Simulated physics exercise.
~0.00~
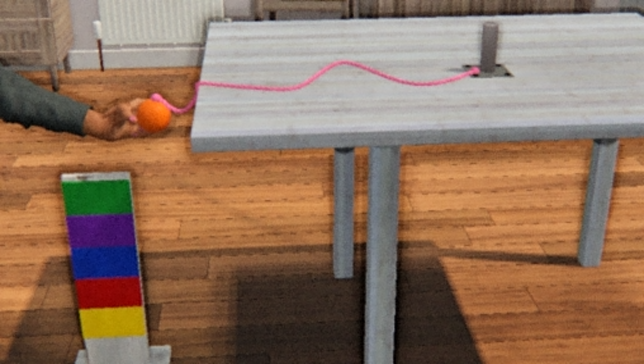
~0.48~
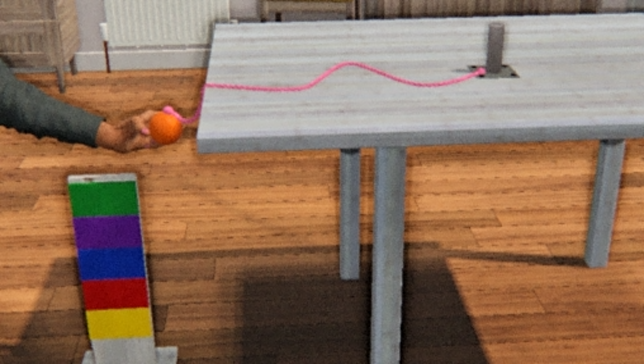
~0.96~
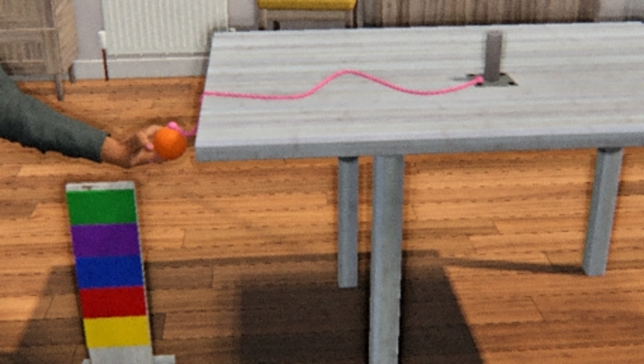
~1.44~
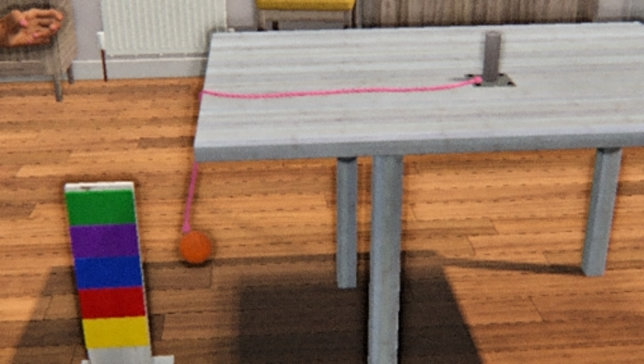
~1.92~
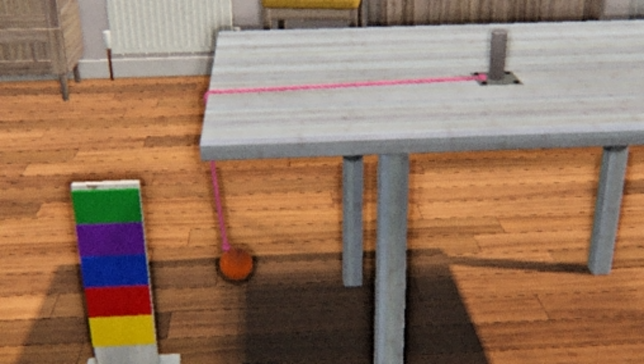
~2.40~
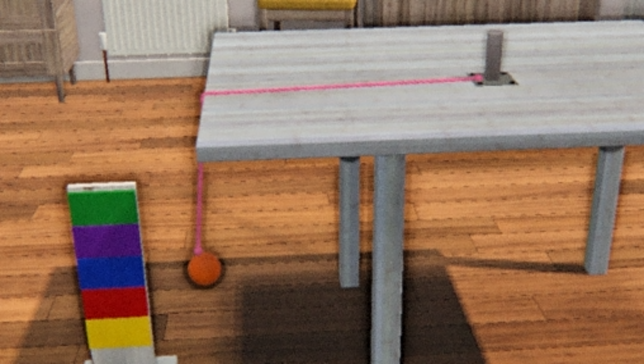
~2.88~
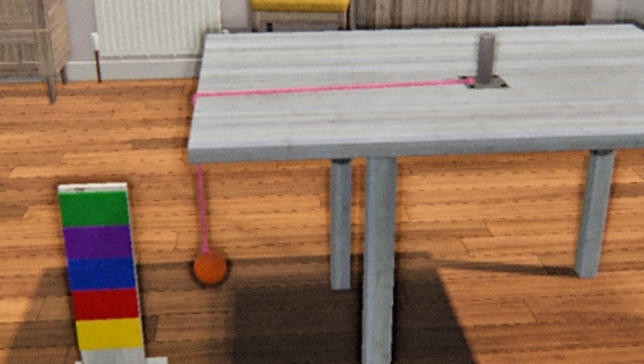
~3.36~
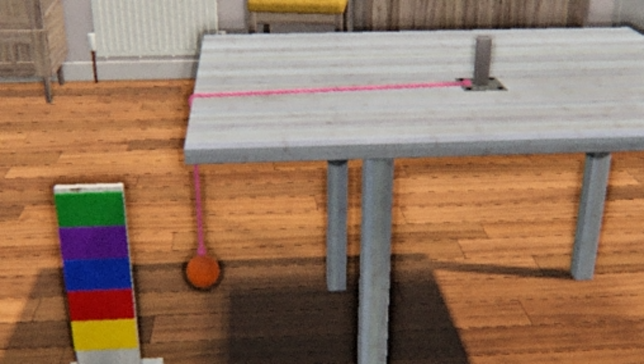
At the start, a hand at the left holds an orange ball just off the edge of a pale table, with a slack pink cord running from it across the tabletop to a small upright post. A board striped green, purple, blue, red and yellow stands below on the wooden floor. The hand lowers the ball slightly, then lets go and draws back to the left. The ball drops beside the table and the cord pulls straight. It swings right, then back left, sways slightly, and finally hangs below the edge, level with the blue band.
